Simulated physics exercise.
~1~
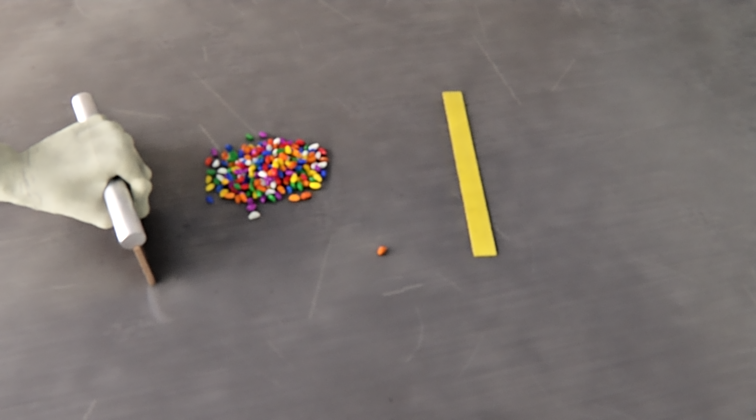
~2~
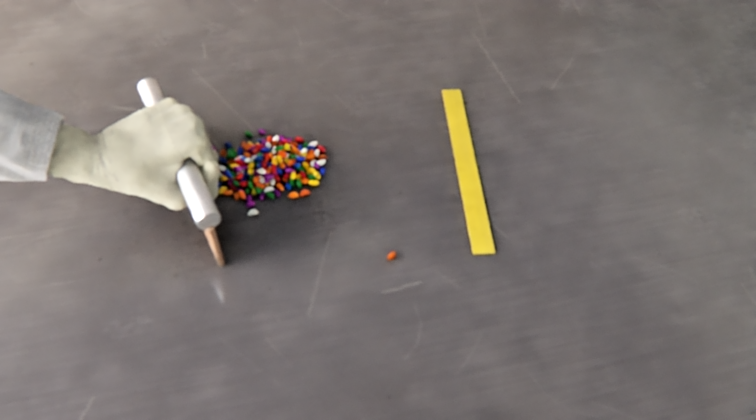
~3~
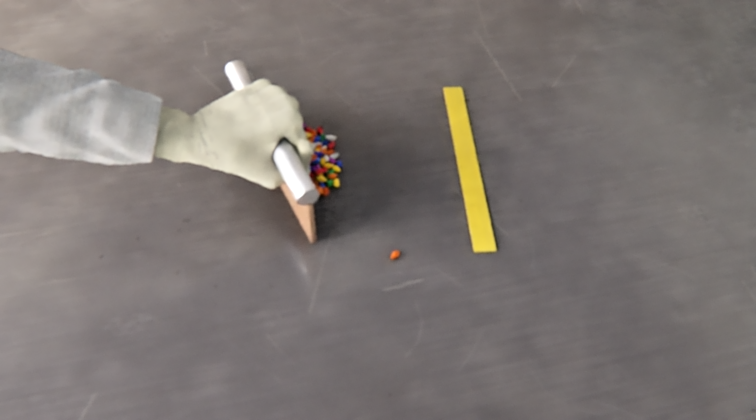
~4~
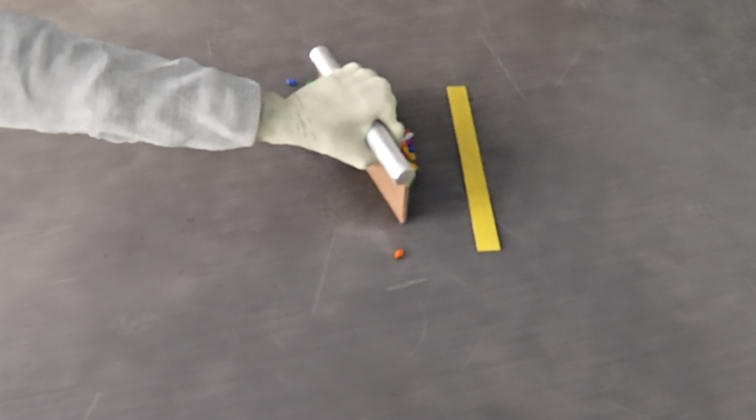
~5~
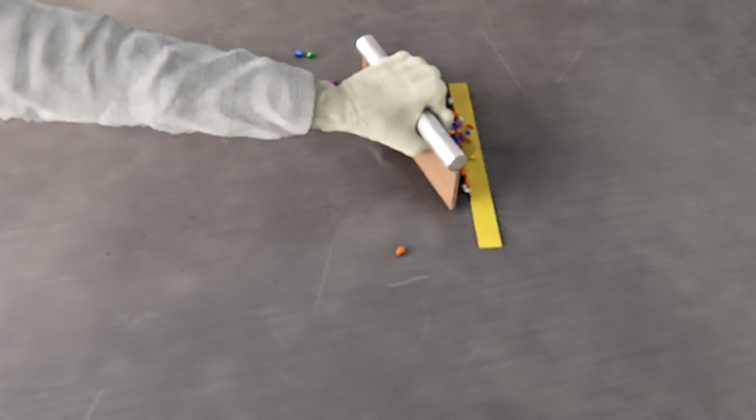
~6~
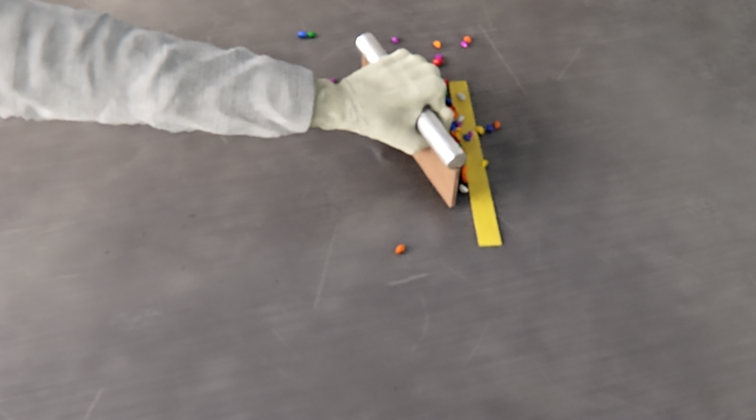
A scraper held in a gloved hand sweeps right across a dark grey surface, pushing a pile of colourful jelly beans to a fixed yellow strip and stopping there, with a few beans on the strip, others scattered near its upper end, and an orange one left below.
